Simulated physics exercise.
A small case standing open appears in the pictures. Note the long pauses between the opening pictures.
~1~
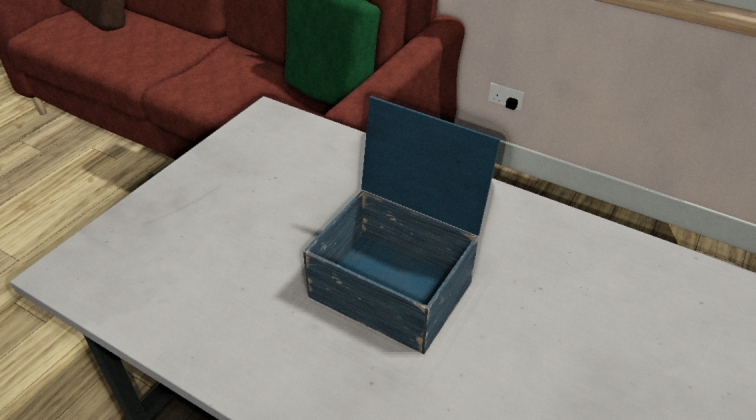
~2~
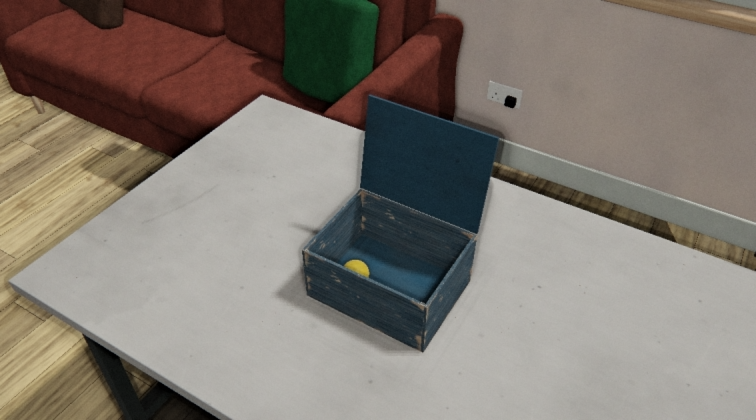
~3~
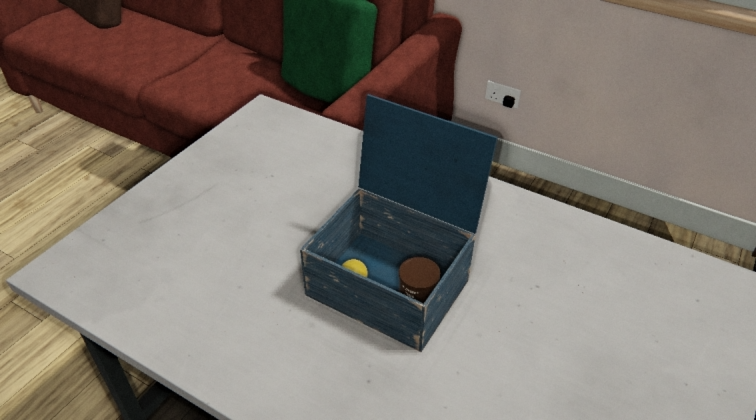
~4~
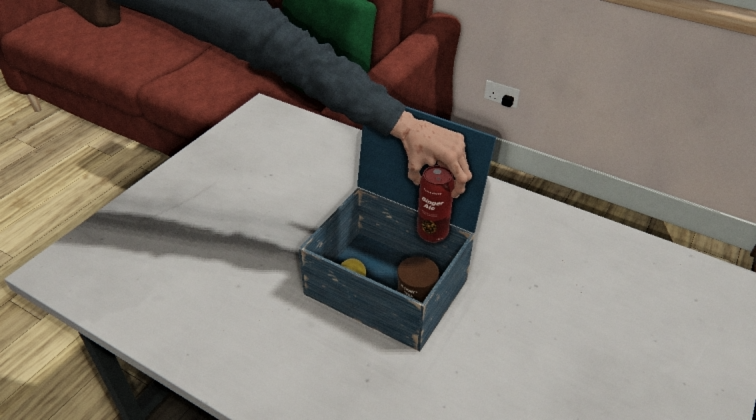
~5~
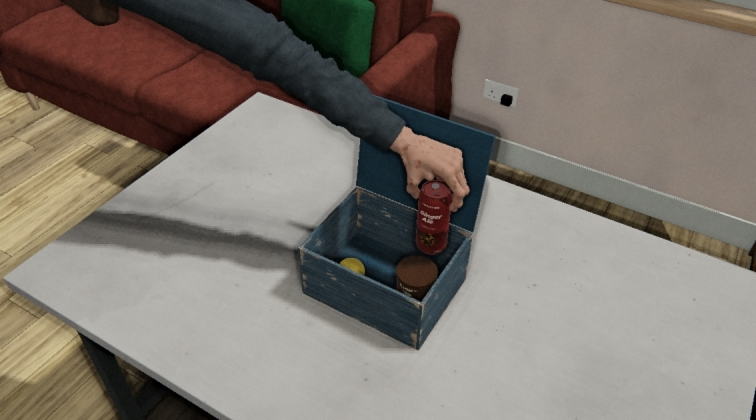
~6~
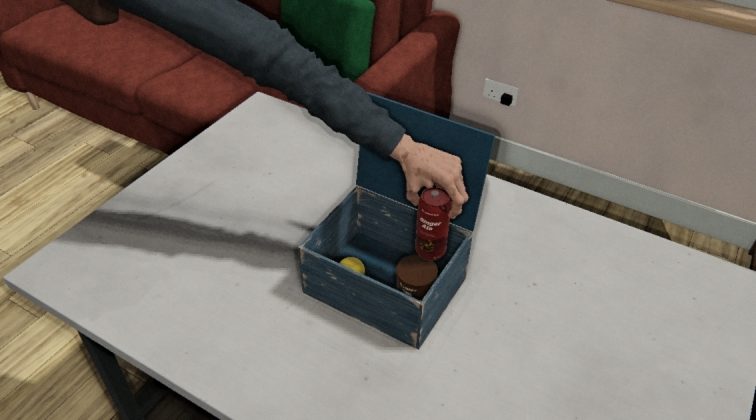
On a pale table near a red sofa, an open blue box was empty, then held a yellow ball, then a brown-lidded jar too, before a hand lowered a red can slightly inside.
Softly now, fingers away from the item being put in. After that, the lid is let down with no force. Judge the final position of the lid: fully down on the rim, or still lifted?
I expect the lid to remain raised.
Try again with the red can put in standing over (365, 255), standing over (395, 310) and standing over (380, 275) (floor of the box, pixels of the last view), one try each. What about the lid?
Try one: The lid remains open; try two: It comes all the way down; try three: It remains open.
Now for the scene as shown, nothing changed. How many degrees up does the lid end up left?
Angle above rim: About 80°.
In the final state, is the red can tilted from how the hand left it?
In the end, it winds up askew.
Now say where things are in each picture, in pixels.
In the first picture, the last thing is not in view yet.
In the second picture, the last thing is not in view yet.
In the third picture, the last thing is not in view yet.
In the fourth picture, still above its spot; red can (435, 206).
In the fifth picture, still above its spot; red can (433, 219).
In the sixth picture, in place under the hand; red can (433, 225).
Then, 0.90 s after the last picture, lid starting down; red can tipped 20° from how it was near (439, 222).
Then, 3.40 s after the last picture, lid 80° above the rim; red can tipped 20° from how it was near (439, 222).
At rest, lid 80° above the rim; left askew, red can; the other 2 in place. Seen from the same camera at the end, red can near (439, 222).
